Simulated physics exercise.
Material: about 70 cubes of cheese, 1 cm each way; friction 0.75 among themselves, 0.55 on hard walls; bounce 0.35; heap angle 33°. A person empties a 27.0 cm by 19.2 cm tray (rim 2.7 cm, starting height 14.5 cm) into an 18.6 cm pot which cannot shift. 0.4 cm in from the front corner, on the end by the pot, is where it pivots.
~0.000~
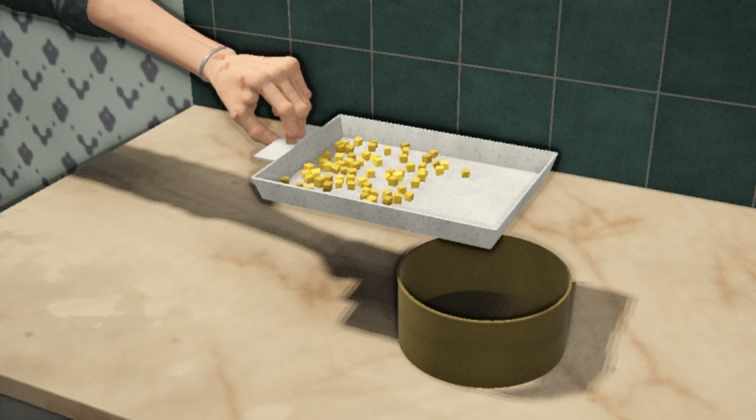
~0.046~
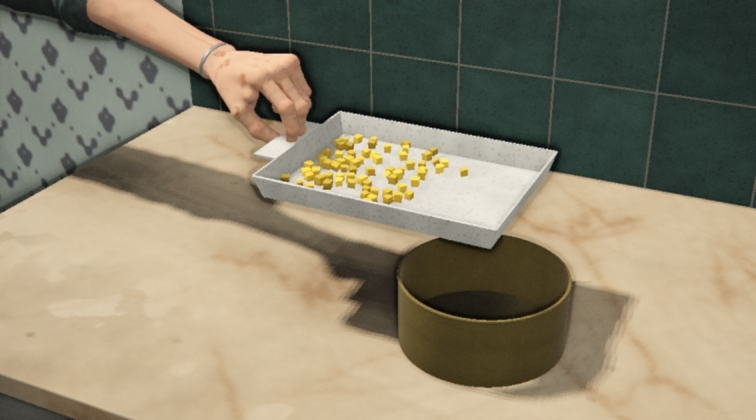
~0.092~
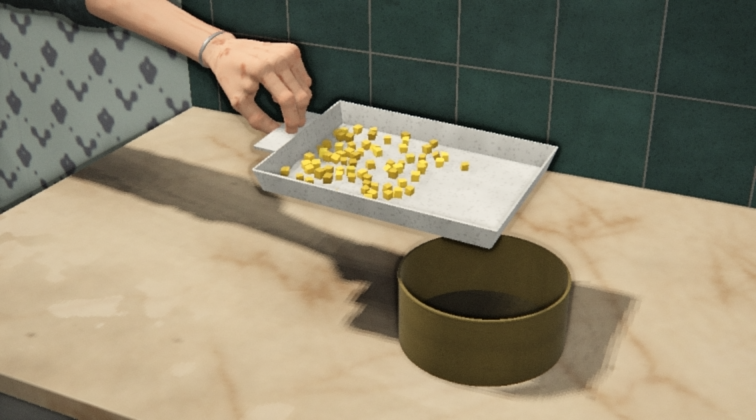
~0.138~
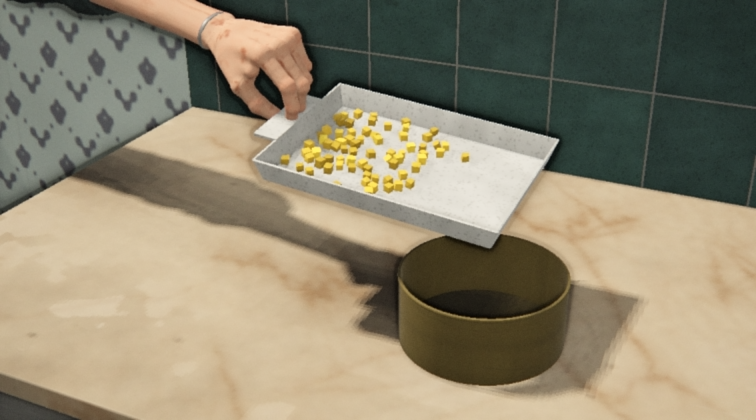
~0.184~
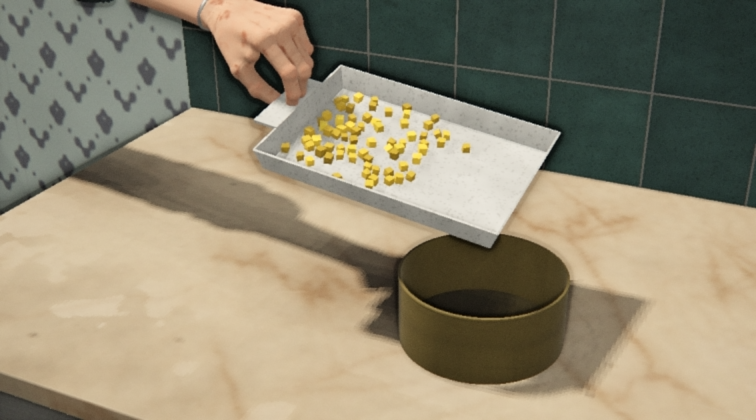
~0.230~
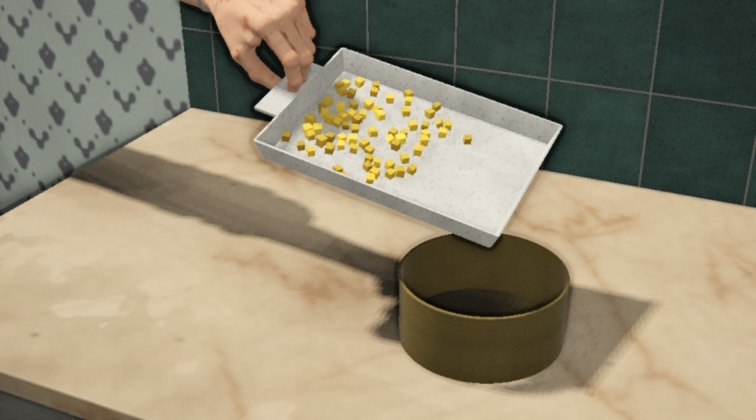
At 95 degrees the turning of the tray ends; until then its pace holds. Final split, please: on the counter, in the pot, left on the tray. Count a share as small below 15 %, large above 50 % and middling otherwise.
Counter: Large. Pot: Small. Tray: Small.
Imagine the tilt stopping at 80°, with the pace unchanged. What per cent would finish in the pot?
0 per cent.
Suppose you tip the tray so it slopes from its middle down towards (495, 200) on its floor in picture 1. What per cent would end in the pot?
Roughly 25 % of the pieces.
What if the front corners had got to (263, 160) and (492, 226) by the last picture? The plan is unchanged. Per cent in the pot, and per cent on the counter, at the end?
Split: Pot = 5, counter = 95.
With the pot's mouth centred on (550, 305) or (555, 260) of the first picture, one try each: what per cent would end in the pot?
First try around 80 %, second around 0 %.
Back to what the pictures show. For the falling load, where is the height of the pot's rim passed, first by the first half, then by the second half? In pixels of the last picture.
First half close to (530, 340), second half close to (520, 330).
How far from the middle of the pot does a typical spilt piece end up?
That comes to near 22 cm.
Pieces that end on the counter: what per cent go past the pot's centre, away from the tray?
Near 100 in a hundred.
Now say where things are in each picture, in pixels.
The first picture shows tray tilt 0 degrees, front corners at (262, 176) and (491, 225); middle of the pieces at (370, 173); pot at (484, 274).
The second picture shows tray tilt 1 degrees, front corners at (262, 174) and (491, 225); middle of the pieces at (370, 171).
The third picture shows tray tilt 4 degrees, front corners at (262, 168) and (492, 225), lowest corner right front; middle of the pieces at (371, 165).
The fourth picture shows tray tilt 8 degrees, front corners at (263, 158) and (493, 226), lowest corner right front; middle of the pieces at (371, 154).
The fifth picture shows tray tilt 13 degrees, front corners at (263, 148) and (493, 227), lowest corner right front; middle of the pieces at (372, 143).
The sixth picture shows tray tilt 18 degrees, front corners at (264, 138) and (494, 228), lowest corner right front; middle of the pieces at (373, 132); pot at (483, 272). Its pace works out near 105 degrees a second.
After 0.60 s, tilt 56 degrees; the tray holds 100 %, the pot 0 %.
After 0.84 s, tilt 80 degrees; the tray holds 55 %, the pot 0 %.
After 1.19 s, tilt 95 degrees; the tray holds 5 %, the pot 0 %.
In the end, at 2.3 s, counter 95 %, pot 5 %, tray 5 %.
